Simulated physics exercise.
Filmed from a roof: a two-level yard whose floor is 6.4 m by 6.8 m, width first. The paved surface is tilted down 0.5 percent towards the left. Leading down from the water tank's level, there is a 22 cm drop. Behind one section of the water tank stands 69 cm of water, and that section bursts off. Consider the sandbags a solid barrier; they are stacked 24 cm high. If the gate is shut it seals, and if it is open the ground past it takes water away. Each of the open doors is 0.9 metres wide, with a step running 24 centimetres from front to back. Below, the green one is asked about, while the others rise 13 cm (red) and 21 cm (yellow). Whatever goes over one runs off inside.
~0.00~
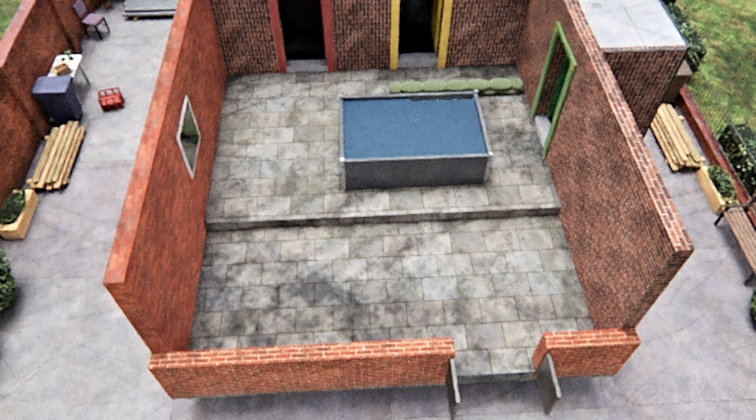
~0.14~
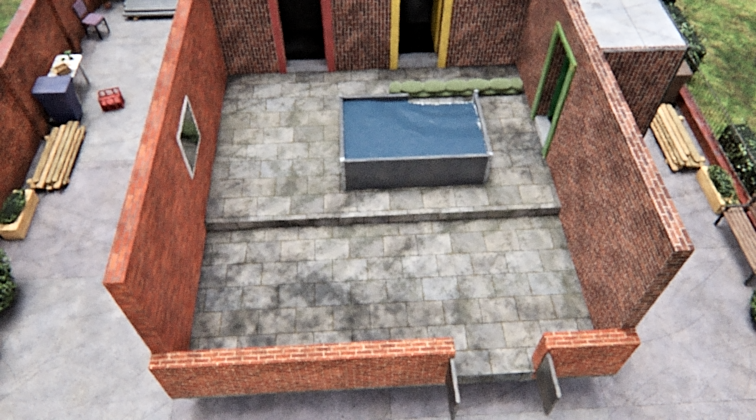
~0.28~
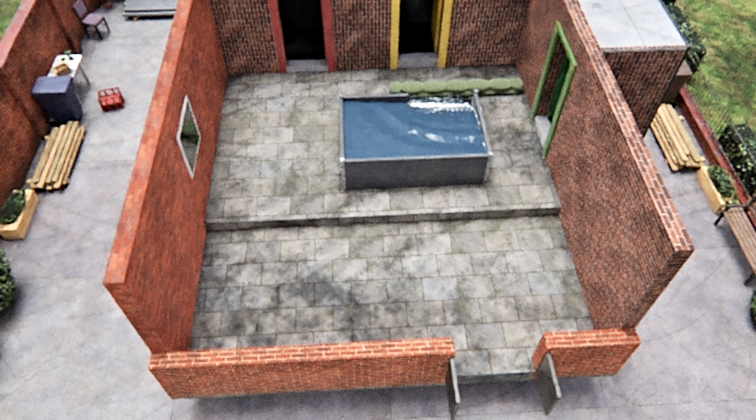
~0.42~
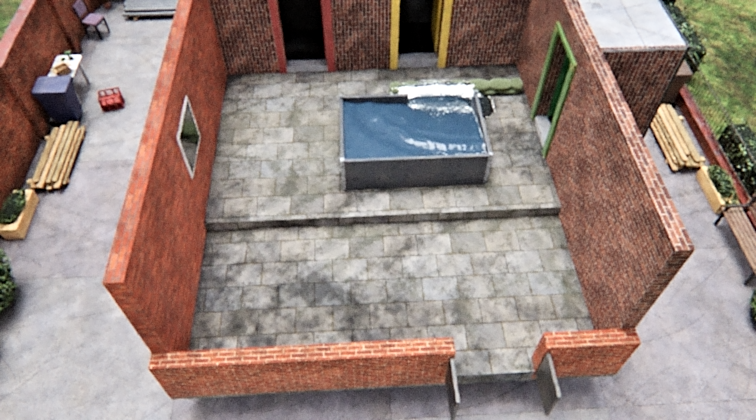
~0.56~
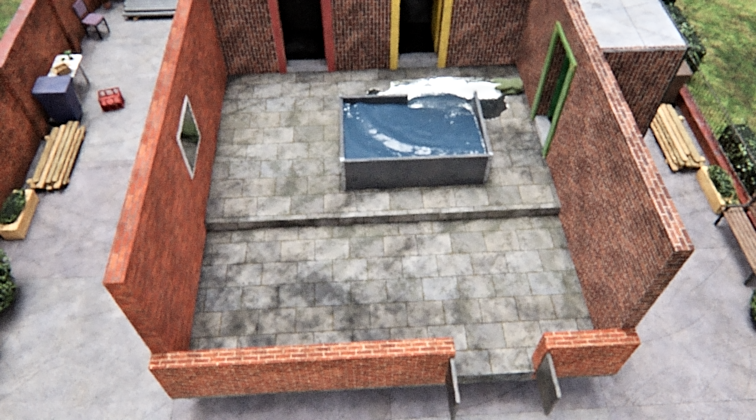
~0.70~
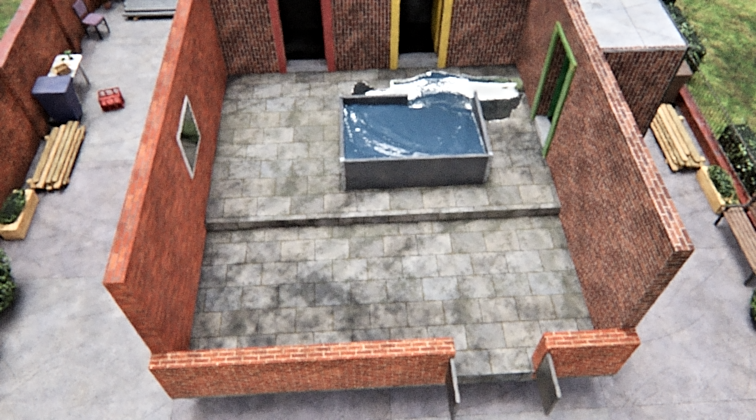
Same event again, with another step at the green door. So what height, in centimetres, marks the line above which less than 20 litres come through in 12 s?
The line is at about 12 cm of height.
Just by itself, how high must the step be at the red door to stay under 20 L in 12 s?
Roughly 8.5 cm at the red door.
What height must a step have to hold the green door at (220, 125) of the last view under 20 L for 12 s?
Something near 17 cm.
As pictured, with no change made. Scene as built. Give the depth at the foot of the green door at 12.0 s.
About 5.0 centimetres deep.
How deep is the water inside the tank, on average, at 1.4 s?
Roughly 46 cm.
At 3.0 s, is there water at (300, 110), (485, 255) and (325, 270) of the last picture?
Well, in sequence they're soaked, soaked and bone-dry.
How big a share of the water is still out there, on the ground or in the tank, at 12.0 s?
Close to 88 per cent is still present.
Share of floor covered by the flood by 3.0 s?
Roughly 45 percent of the floor is wet.
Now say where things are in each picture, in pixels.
In the first picture, still water, 69 cm deep, in the water tank at (412, 128); the green door at (551, 97) is dry.
In the second picture, the gap is on the far side, the front 0.3 m out at a hidden place; the back of the water tank holds 69 cm.
In the third picture, the front is at a hidden place, 0.8 m from the gap on the far side; 1.1 m2 of floor is wet, 69 cm left at the back.
In the fourth picture, the front is at (420, 84), 1.0 m from the gap on the far side; 1.7 m2 of floor is wet, 67 cm left at the back.
In the fifth picture, the gap is on the far side, the front 1.2 m out at (375, 93); the back of the water tank holds 61 cm.
In the sixth picture, the gap is on the far side, the front 1.5 m out at (360, 86); the back of the water tank holds 58 cm; the green door at (551, 97), 2.0 m from the gap, is still 1.0 m from the nearest water.
After 1.4 s water covers 20 % of the floor, deepest (53 cm) near (437, 98); 7 cm at the green door, 0 litres in over its 14 cm step.
After 3.0 s water covers 45 % of the floor, deepest (35 cm) near (437, 98); 15 cm at the green door, 3 litres in over its 14 cm step.
After 12.0 s water covers 95 % of the floor, deepest (11 cm) near (186, 375); 5 cm at the green door, 11 litres in over its 14 cm step.
At the green door as built, the water arrived by 1.2 s and peaked near 16 cm at 3.2 s.
Run again over the same 12 s with other heights there, 39 litres in over 9.5 cm, 14 litres over 13 cm. The limit of 20 litres is kept from about 12 cm up.
